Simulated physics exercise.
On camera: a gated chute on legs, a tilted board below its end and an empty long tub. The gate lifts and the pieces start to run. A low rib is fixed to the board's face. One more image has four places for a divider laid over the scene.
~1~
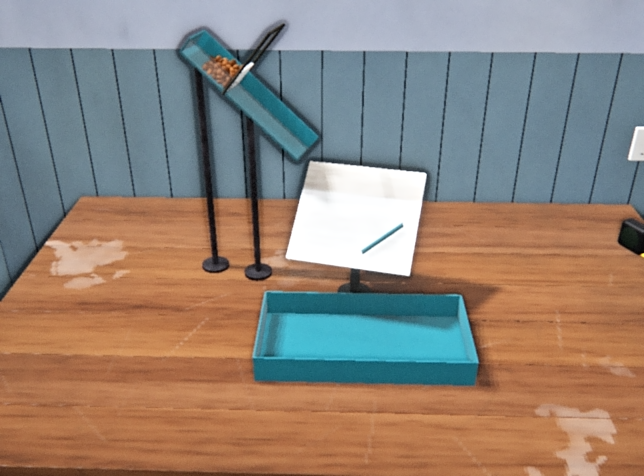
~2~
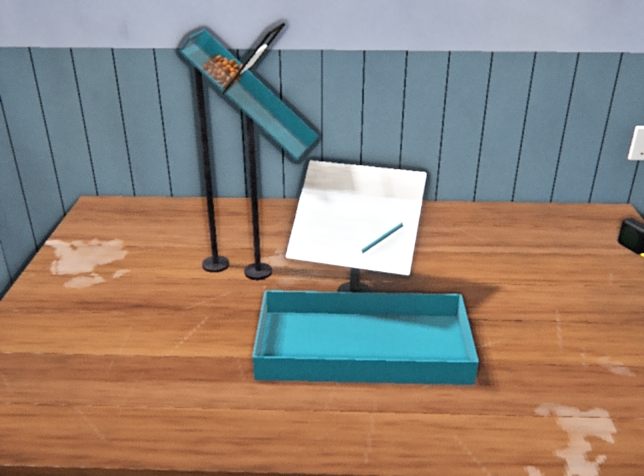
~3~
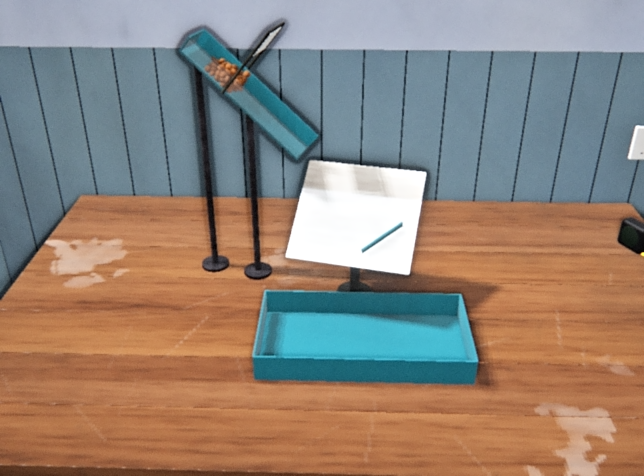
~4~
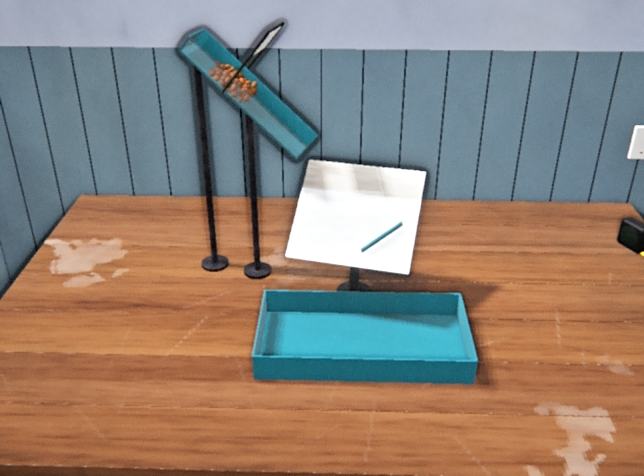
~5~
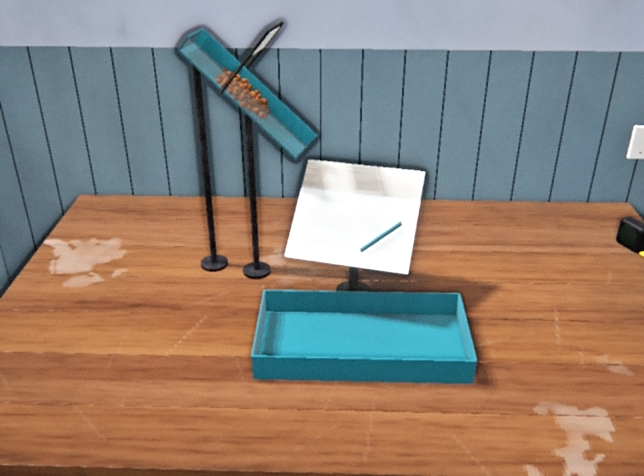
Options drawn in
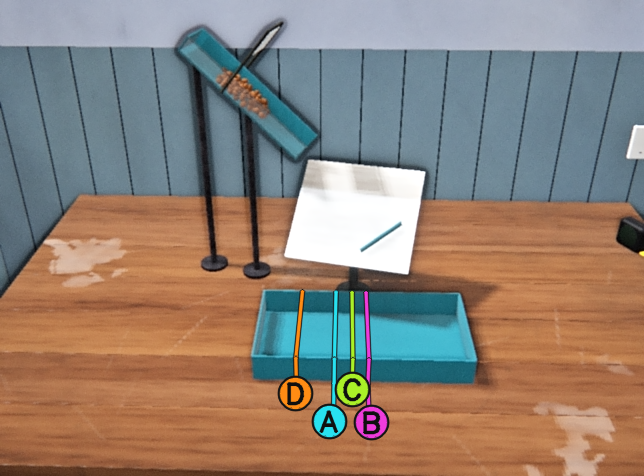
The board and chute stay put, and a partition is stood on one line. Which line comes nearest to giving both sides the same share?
Best: A.
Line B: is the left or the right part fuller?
More lands on the left.
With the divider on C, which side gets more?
The left side.
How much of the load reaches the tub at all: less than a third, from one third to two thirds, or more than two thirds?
It is more than two thirds.
On the marked copy, line A crosses the front rim at (334, 358); line B crosses the front rim at (368, 358); line C crosses the front rim at (352, 358); line D crosses the front rim at (295, 357).
If A is chosen, of what is caught, about half on the left of the divider, about half on the right.
If B is chosen, of what is caught, nearly all on the left of the divider, a small part on the right.
If C is chosen, of what is caught, most on the left of the divider, a small part on the right.
If D is chosen, of what is caught, none on the left of the divider, all on the right.
